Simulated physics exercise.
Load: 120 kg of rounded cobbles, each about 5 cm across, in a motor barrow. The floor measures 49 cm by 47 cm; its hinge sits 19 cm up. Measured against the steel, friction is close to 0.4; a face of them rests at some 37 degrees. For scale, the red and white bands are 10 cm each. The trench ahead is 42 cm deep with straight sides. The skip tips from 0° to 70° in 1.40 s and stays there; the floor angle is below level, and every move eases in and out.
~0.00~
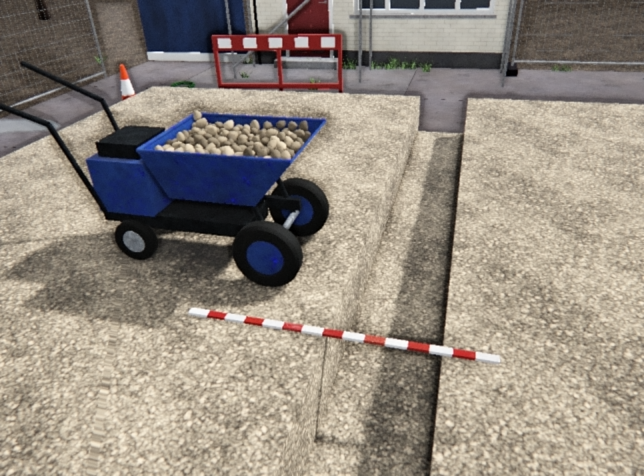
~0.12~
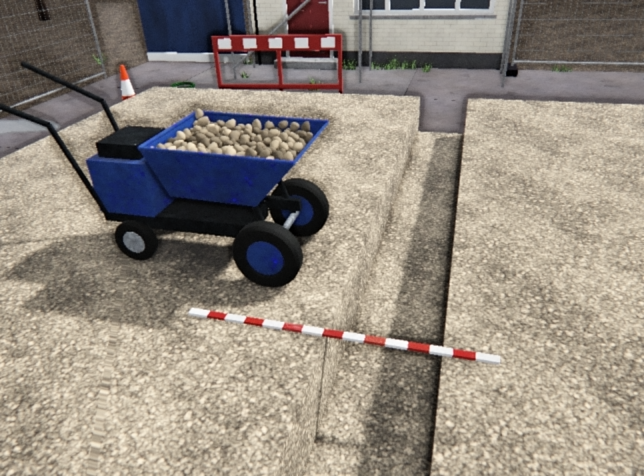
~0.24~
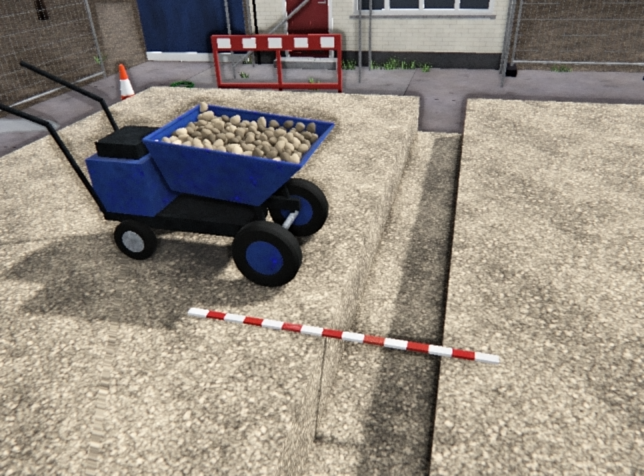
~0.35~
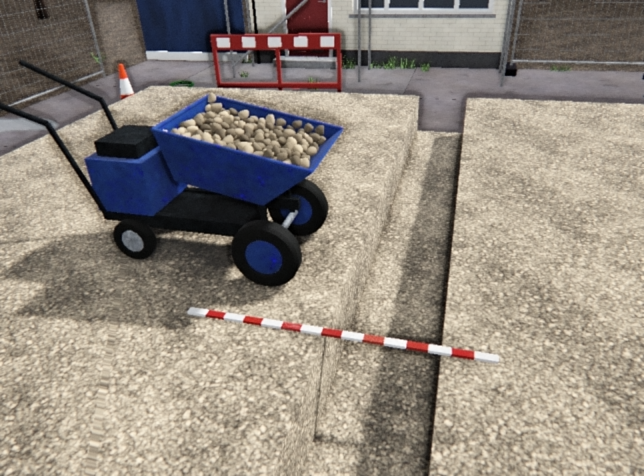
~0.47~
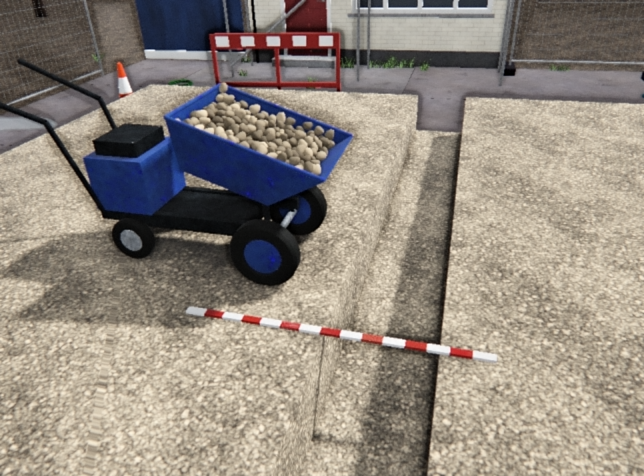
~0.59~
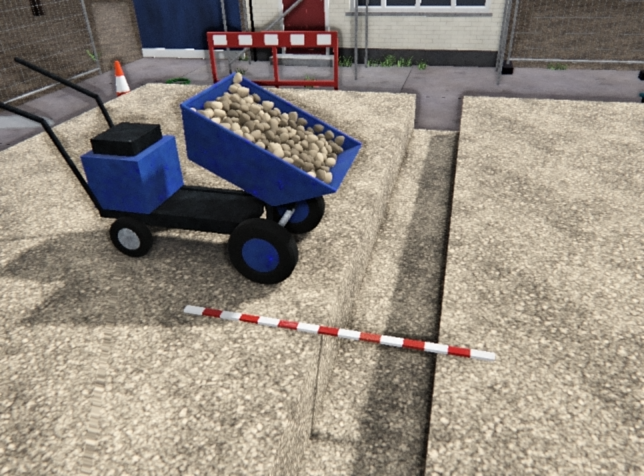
Fenced yard with a narrow straight trench, a parked blue motor barrow gradually tilting its skip of rounded stones forward and right.
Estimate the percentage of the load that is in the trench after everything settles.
Roughly 96 per cent of the load.
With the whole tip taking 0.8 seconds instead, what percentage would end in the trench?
Near 85 per cent.
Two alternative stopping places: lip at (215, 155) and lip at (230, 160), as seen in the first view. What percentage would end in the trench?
80 % and 100 %.
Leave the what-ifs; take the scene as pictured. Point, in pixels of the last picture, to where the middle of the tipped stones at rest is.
Roughly at (411, 323).
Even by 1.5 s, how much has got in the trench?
About 50 per cent by then.
After 1.0 s the floor is at 59°; 99 % in the skip, 1 % in the trench; the foremost stones are at (382, 225).
After 1.5 s the floor is at 70°; 47 % in the skip, 50 % in the trench, 3 % past the trench; the foremost stones are at (477, 271).
After 1.9 s the floor is at 70°; 18 % in the skip, 78 % in the trench, 4 % past the trench; the foremost stones are at (539, 273).
After 3.8 s the floor is at 70°; 0 % in the skip, 96 % in the trench, 4 % past the trench; the foremost stones are at (570, 260).
